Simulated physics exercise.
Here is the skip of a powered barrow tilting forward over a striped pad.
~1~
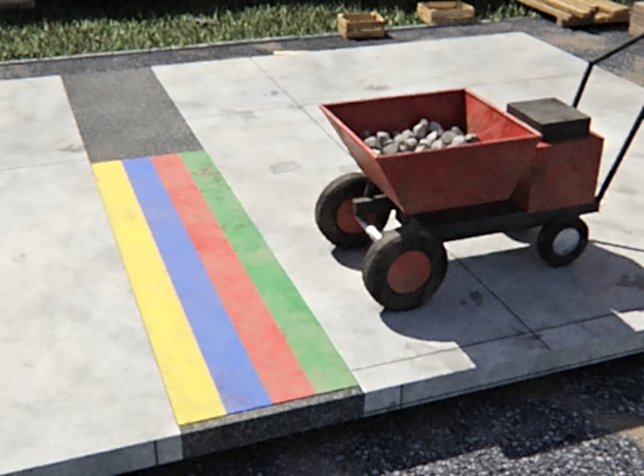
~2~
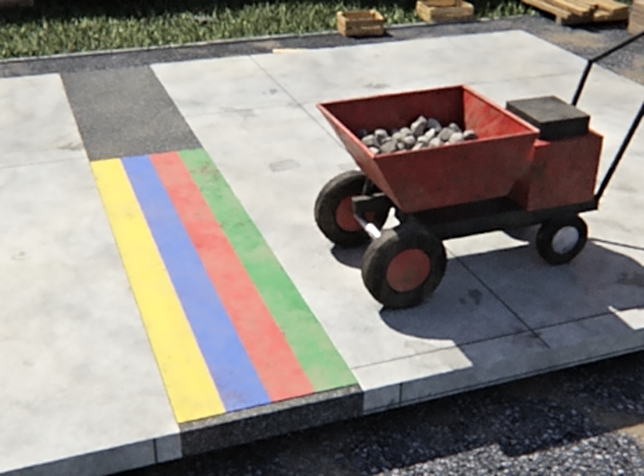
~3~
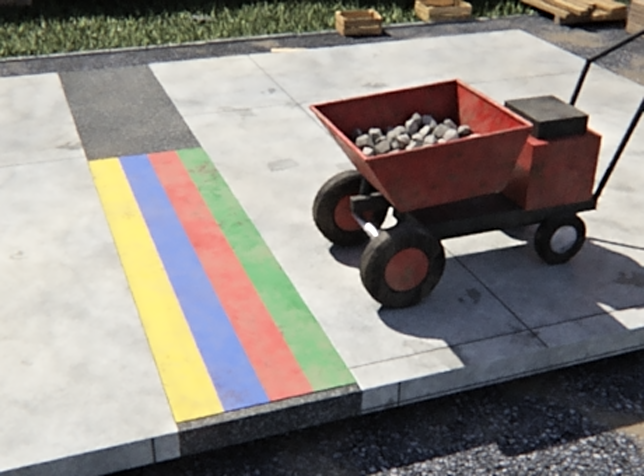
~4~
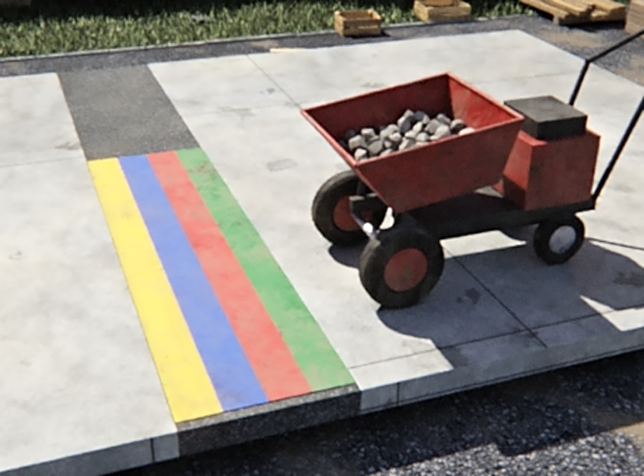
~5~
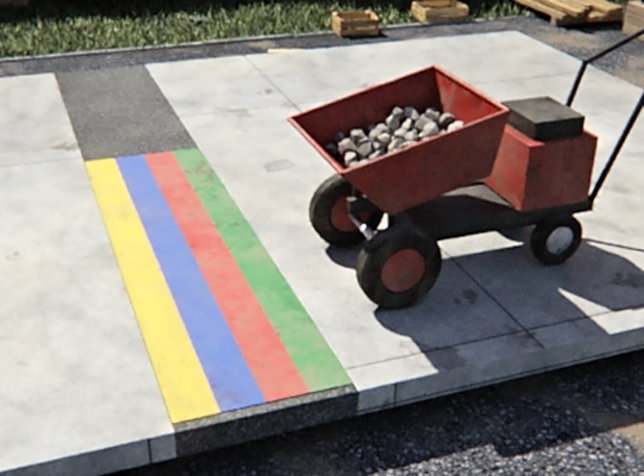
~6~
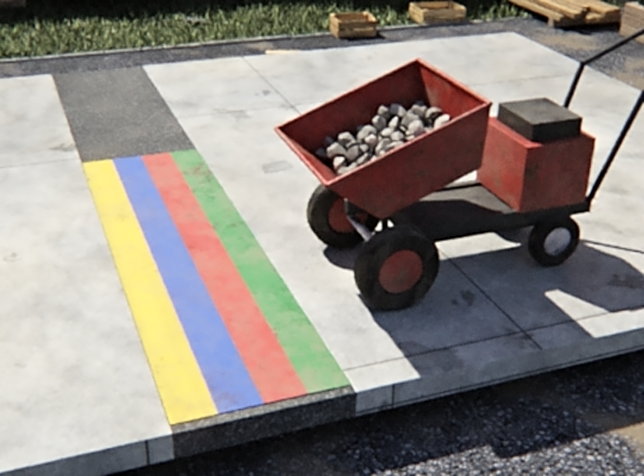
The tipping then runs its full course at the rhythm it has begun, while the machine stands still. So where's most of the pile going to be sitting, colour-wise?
Most of it sits on red.
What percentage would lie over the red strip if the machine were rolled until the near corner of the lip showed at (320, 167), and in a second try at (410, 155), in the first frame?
The shares come out close to 0 and 30 per cent, in that order.
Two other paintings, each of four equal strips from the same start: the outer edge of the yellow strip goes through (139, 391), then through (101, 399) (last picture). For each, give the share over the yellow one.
The first case gives around 10 %, the second around 0 %.
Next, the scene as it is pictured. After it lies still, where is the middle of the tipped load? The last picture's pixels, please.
Somewhere close to (213, 289) in the last picture.
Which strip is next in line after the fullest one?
It's the strip in blue next.
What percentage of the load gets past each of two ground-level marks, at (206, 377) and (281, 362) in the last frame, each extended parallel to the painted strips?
In order: 10 per cent, then 60 per cent.
Soon after the last picture, skip tipped steeply; all in the skip.
A little later, skip tipped right over; most in the skip; a small part over the red strip; a stray few over the blue strip.
Later still, skip tipped right over; about a third in the skip; a stray few over the green strip; about a third over the red strip; about a quarter over the blue strip; a small part over the yellow strip; a stray few off the paint.
At rest, skip tipped right over; about a quarter in the skip; a stray few over the green strip; about a third over the red strip; about a quarter over the blue strip; a small part over the yellow strip; a stray few off the paint.
